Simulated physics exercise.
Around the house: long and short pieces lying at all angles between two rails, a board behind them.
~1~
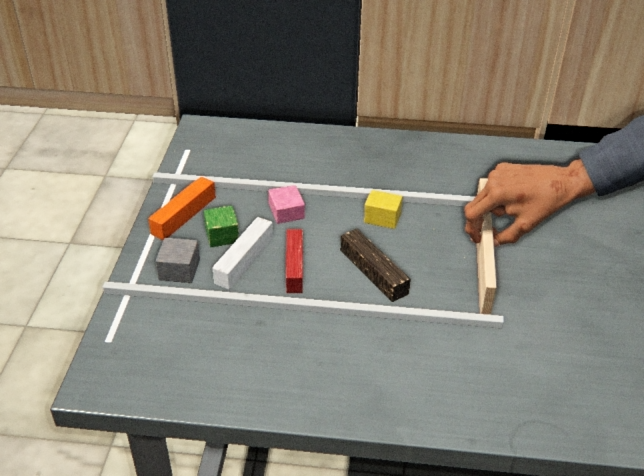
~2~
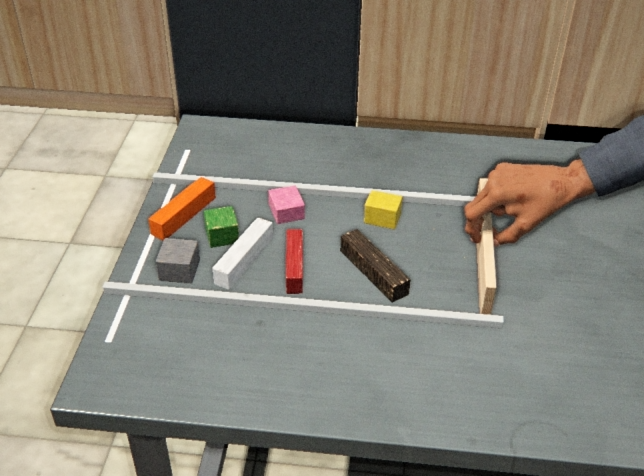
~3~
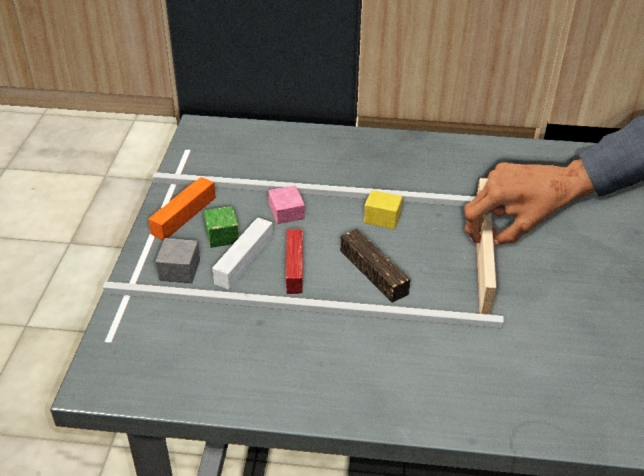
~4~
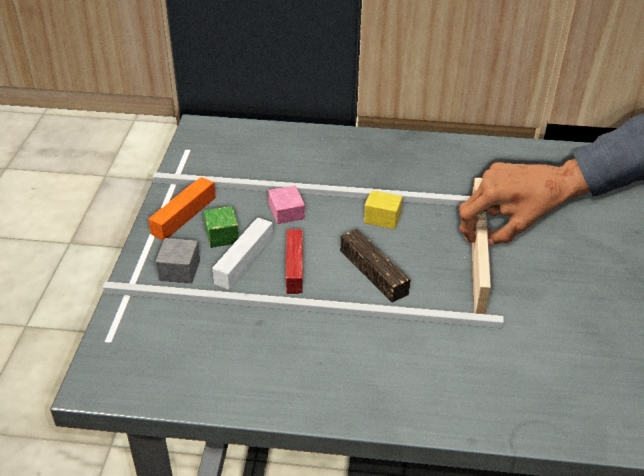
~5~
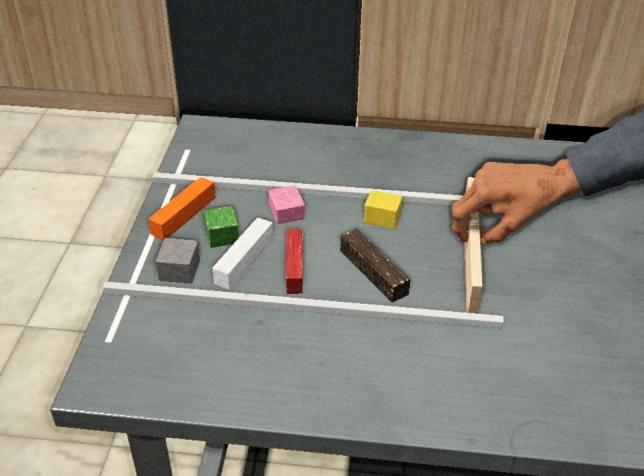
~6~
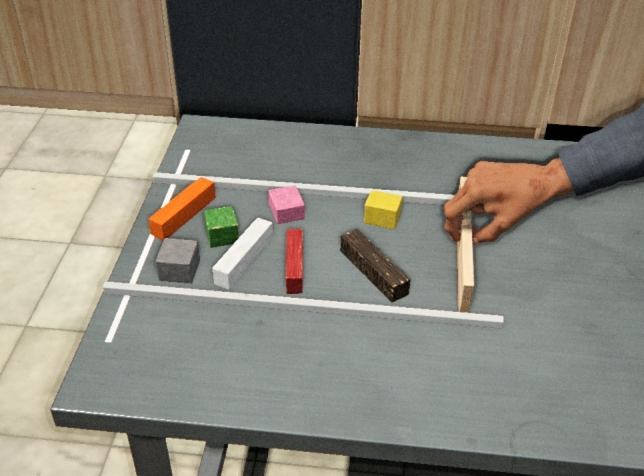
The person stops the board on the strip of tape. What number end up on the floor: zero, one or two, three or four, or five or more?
The number that fall off is five or more.
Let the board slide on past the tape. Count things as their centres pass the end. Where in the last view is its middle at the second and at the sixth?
At (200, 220) for the second, at (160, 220) for the sixth.
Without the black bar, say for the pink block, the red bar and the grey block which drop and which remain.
The pink block comes down; the red bar holds on; the grey block falls.
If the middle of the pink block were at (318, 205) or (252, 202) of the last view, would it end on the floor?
In that order, it is lost; drops off.
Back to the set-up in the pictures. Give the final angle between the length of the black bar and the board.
Roughly 0° out of line.
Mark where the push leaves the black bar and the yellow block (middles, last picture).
First (136, 241), then (148, 193).
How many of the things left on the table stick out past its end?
Overhanging: 1.
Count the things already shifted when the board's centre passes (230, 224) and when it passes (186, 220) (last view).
8 and 8.
Early on, none off yet; orange bar at rest near (183, 208); grey block at rest near (178, 261); green block at rest near (222, 227).
Finally, the number that fall off is five or more; lost, red bar, pink block, white bar, green block, grey block and orange bar.
